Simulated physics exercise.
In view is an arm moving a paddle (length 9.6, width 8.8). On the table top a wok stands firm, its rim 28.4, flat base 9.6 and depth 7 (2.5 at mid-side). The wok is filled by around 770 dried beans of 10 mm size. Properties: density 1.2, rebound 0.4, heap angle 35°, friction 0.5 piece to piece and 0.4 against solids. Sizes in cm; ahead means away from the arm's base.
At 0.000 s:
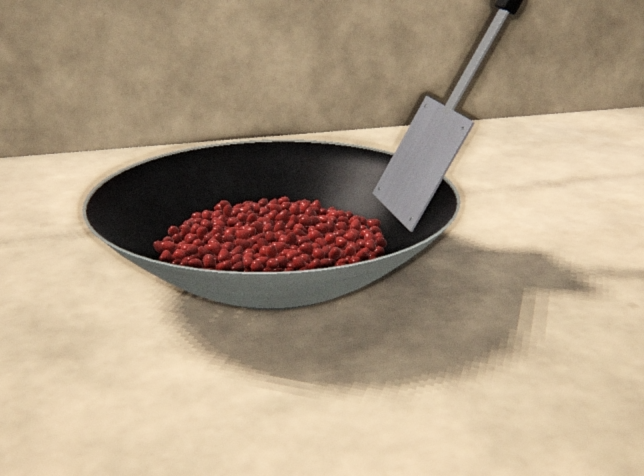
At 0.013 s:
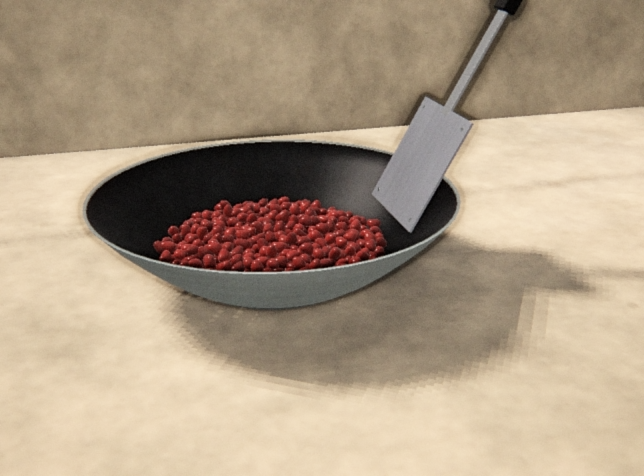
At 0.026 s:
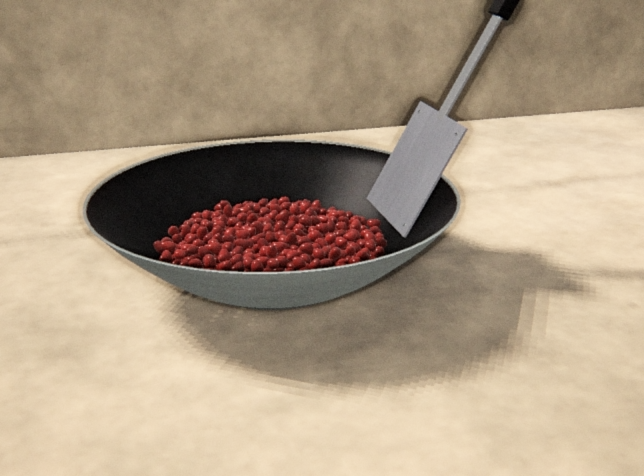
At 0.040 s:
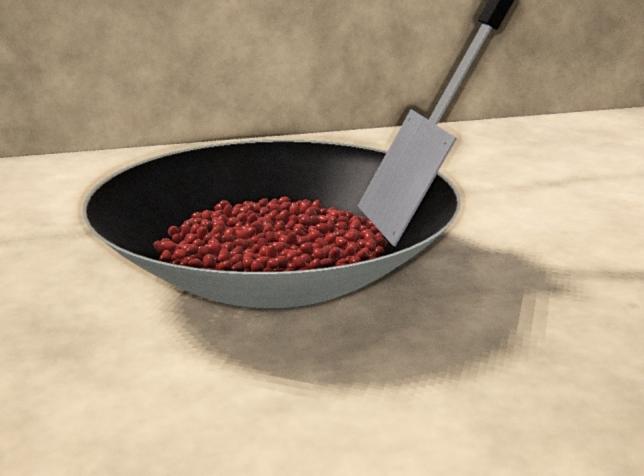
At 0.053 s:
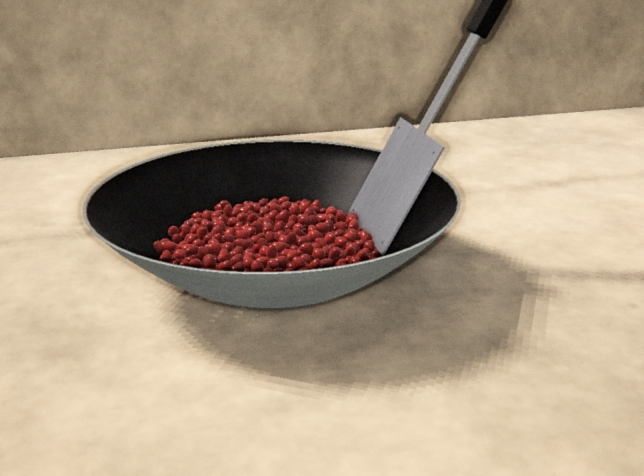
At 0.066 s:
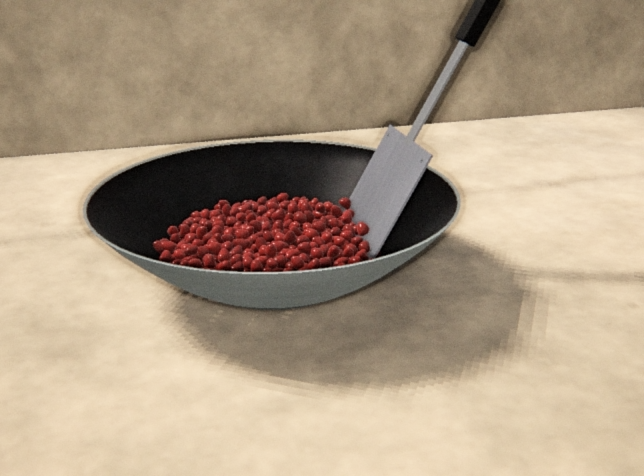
The footage shows a wok of small red beans on a pale table top as a flat metal paddle moves down and left inside it, its blade reaching the right side of the heap and nudging a few beans.
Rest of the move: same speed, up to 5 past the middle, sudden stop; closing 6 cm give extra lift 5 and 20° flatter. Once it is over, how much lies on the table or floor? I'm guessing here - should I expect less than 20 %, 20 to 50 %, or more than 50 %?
You should expect less than 20 %.
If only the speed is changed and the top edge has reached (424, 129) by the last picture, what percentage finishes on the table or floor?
That share would be about 0 percent.
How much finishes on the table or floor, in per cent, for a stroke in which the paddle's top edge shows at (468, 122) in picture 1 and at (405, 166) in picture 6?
About 20 per cent.
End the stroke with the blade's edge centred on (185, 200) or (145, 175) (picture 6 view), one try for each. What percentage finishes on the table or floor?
I'd say roughly 15 per cent, then roughly 35 per cent.
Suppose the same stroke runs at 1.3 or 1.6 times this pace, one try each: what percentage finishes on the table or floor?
Try one about 10 %, try two about 15 %.
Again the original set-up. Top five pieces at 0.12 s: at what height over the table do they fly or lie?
Somewhere around 7 centimetres high.
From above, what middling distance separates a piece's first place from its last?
Roughly 4 cm.
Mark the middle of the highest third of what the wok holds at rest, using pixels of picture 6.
Pixel estimate: About (155, 228).
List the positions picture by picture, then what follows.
Paddle top edge at (449, 108), sloping 61°; upper third of the load around (273, 236), from x 160 to 380, top at y 200; 769 in the wok, in the first frame.
Paddle top edge at (448, 109), sloping 61°; upper third of the load around (274, 236), from x 160 to 380, top at y 200, in the second frame.
Paddle top edge at (443, 114), sloping 61°; upper third of the load around (274, 236), from x 160 to 380, top at y 200, in the third frame.
Paddle top edge at (433, 123), sloping 61°; upper third of the load around (274, 236), from x 160 to 380, top at y 200, in the fourth frame.
Paddle top edge at (421, 131), sloping 61°; upper third of the load around (274, 236), from x 160 to 380, top at y 200, in the fifth frame.
Paddle top edge at (410, 139), sloping 61°; upper third of the load around (274, 234), from x 160 to 380, top at y 200; 769 in the wok, in the sixth frame.
By 0.12 s, sloping 61°, highest piece 8 above the table; 769 in the wok.
By 0.18 s, sloping 53°, highest piece 8 above the table; 769 in the wok.
By 0.41 s, sloping 41°, highest piece 8 above the table; 743 in the wok, 10 on the table or floor, 16 on the blade or in flight.
By 1.46 s, sloping 41°, highest piece 8 above the table; 740 in the wok, 29 on the table or floor.
Final count, 740 in the wok, 29 on the table or floor. That is 4 % on the table or floor.
